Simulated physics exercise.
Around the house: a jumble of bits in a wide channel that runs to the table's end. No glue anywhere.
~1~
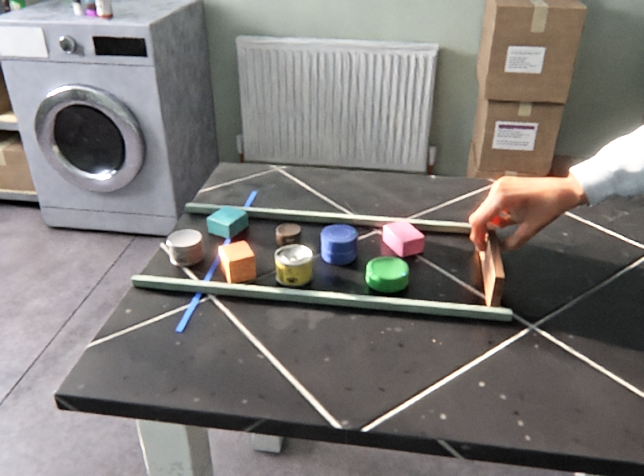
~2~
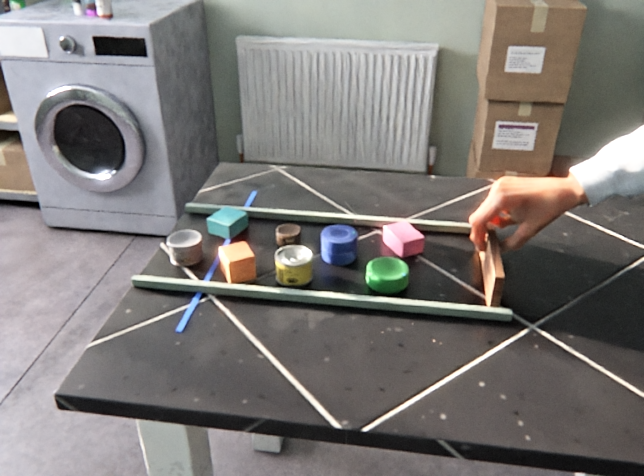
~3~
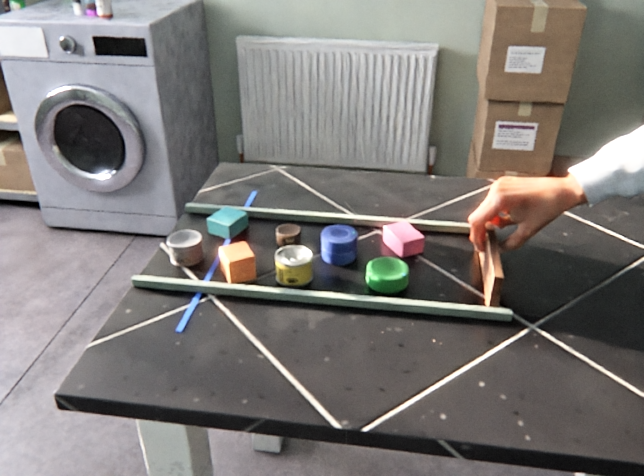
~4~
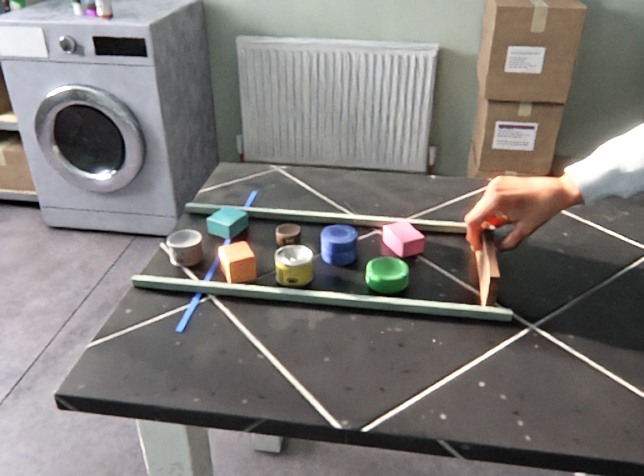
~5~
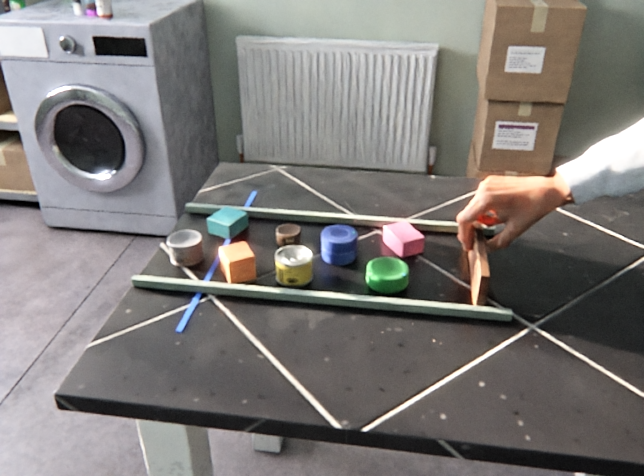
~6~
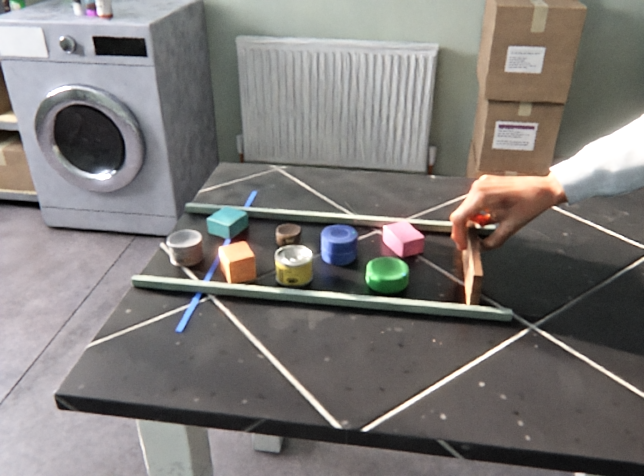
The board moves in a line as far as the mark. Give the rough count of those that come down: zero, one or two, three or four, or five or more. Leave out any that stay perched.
Here the number that fall off is one or two.
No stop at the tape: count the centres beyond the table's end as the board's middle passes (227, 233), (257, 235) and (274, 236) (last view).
It would be 1, 0 and 0.
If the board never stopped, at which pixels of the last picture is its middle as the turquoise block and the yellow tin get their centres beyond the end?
At (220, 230) for the turquoise block; at (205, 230) for the yellow tin.
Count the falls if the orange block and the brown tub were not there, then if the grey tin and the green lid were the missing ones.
It would be 0 and 0.
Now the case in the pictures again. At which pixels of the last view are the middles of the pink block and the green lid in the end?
The pink block stops around (224, 219); the green lid around (197, 256).
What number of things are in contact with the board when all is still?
That makes 3.
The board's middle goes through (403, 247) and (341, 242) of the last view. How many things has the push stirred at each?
First 2, then 4.
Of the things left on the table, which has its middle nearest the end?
Foremost is the turquoise block.
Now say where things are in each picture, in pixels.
The first frame shows grey tin (186, 248); turquoise block (228, 222); orange block (238, 263); board (489, 253); tape (224, 249).
The second frame shows turquoise block (228, 223); green lid (388, 275).
The third frame shows orange block (238, 263); blue lid (339, 245).
The fourth frame shows grey tin (186, 248); pink block (403, 239).
The fifth frame shows turquoise block (228, 223); board (477, 252).
The sixth frame shows grey tin (186, 248); turquoise block (228, 223); orange block (238, 263); board (471, 252); tape (224, 249).
Soon after, none off yet; grey tin at rest near (186, 248); turquoise block at rest near (228, 223); orange block at rest near (238, 263).
In the end, the number that fall off is one or two; gone, orange block.
